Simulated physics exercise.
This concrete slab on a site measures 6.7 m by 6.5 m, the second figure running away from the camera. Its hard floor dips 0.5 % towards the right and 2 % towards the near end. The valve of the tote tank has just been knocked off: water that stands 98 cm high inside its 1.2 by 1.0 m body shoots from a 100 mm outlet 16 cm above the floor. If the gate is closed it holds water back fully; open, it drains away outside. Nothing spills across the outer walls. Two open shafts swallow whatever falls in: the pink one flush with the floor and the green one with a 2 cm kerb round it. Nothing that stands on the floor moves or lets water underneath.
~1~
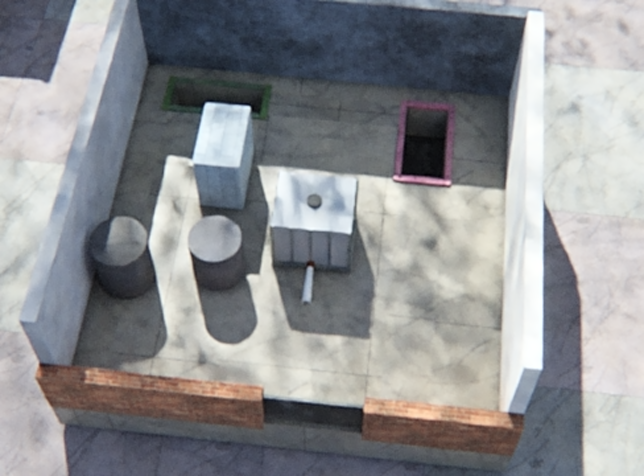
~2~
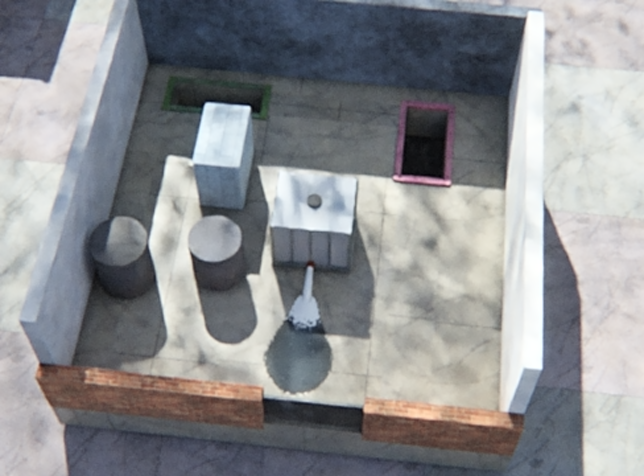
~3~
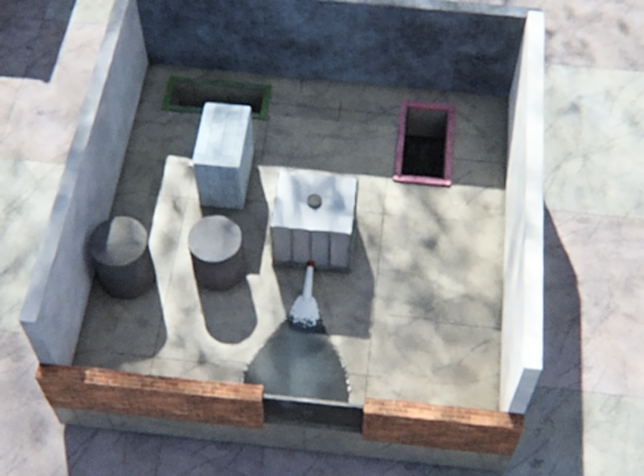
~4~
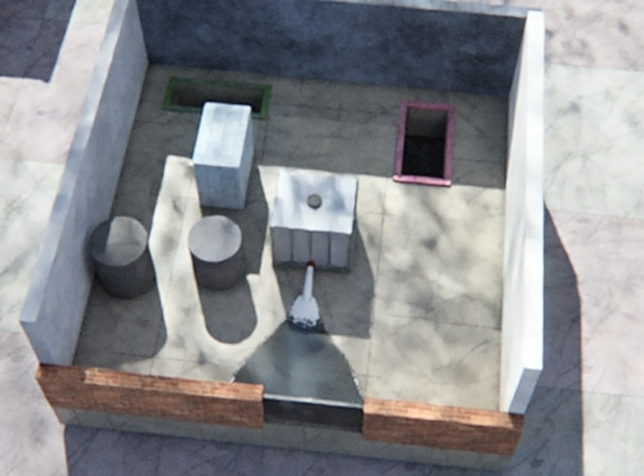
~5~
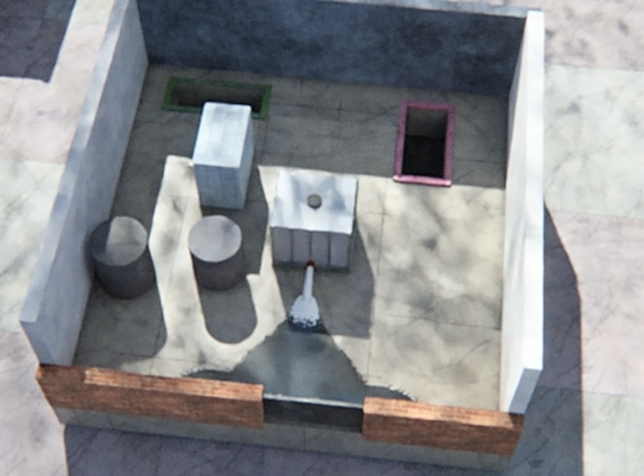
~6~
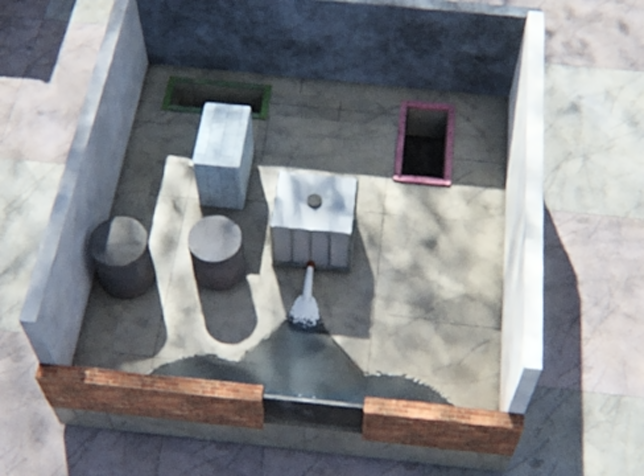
Water shot from the spout of a pale tank on a walled concrete slab, spread in a puddle toward the near gap in the low brick edge, then widened left and right along the bricks.
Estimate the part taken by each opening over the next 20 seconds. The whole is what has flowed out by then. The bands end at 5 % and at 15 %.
Shares: The gateway takes not even 5 %; the pink pit takes not even 5 %; the green pit takes less than 5 %.
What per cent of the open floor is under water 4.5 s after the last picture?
About 25 per cent.
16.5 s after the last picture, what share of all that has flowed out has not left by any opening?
Roughly 100 in a hundred.
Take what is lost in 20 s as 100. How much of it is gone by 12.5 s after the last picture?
About 0 per cent.
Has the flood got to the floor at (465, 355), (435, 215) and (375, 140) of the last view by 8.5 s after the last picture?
In turn: Flooded, still dry, still dry.
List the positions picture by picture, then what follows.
In the first picture, the jet has just started at (309, 278); the ground is still dry.
In the second picture, from the spout at (309, 278) the water has spread over 1.1 m2; its tip is at (290, 392), and it is 1.4 cm deep on average.
In the third picture, the jet leaves at (309, 278); the sheet reaches a hidden place, 2.7 m away, and wets 2.0 m2.
In the fourth picture, from the spout at (309, 278) the water has spread over 2.5 m2; its tip is at a hidden place, and it is 1.3 cm deep on average.
In the fifth picture, from the spout at (309, 278) the water has spread over 3.3 m2; its tip is at a hidden place, and it is 1.3 cm deep on average.
In the sixth picture, from the spout at (309, 278) the water has spread over 4.3 m2; its tip is at a hidden place, and it is 1.4 cm deep on average.
Then, 1.5 s after the last picture water covers 15 % of the floor and is deepest (8 cm) near (299, 411); gone so far, the gateway 0 %, the pink pit 0 %, the green pit 0 %.
Then, 4.5 s after the last picture water covers 25 % of the floor and is deepest (7 cm) near (299, 411); gone so far, the gateway 0 %, the pink pit 0 %, the green pit 0 %.
Then, 8.5 s after the last picture water covers 30 % of the floor and is deepest (7 cm) near (287, 410); gone so far, the gateway 0 %, the pink pit 0 %, the green pit 0 %.
Then, 12.5 s after the last picture water covers 35 % of the floor and is deepest (7 cm) near (276, 409); gone so far, the gateway 0 %, the pink pit 0 %, the green pit 0 %.
Then, 16.5 s after the last picture water covers 40 % of the floor and is deepest (8 cm) near (489, 432); gone so far, the gateway 0 %, the pink pit 0 %, the green pit 0 %.
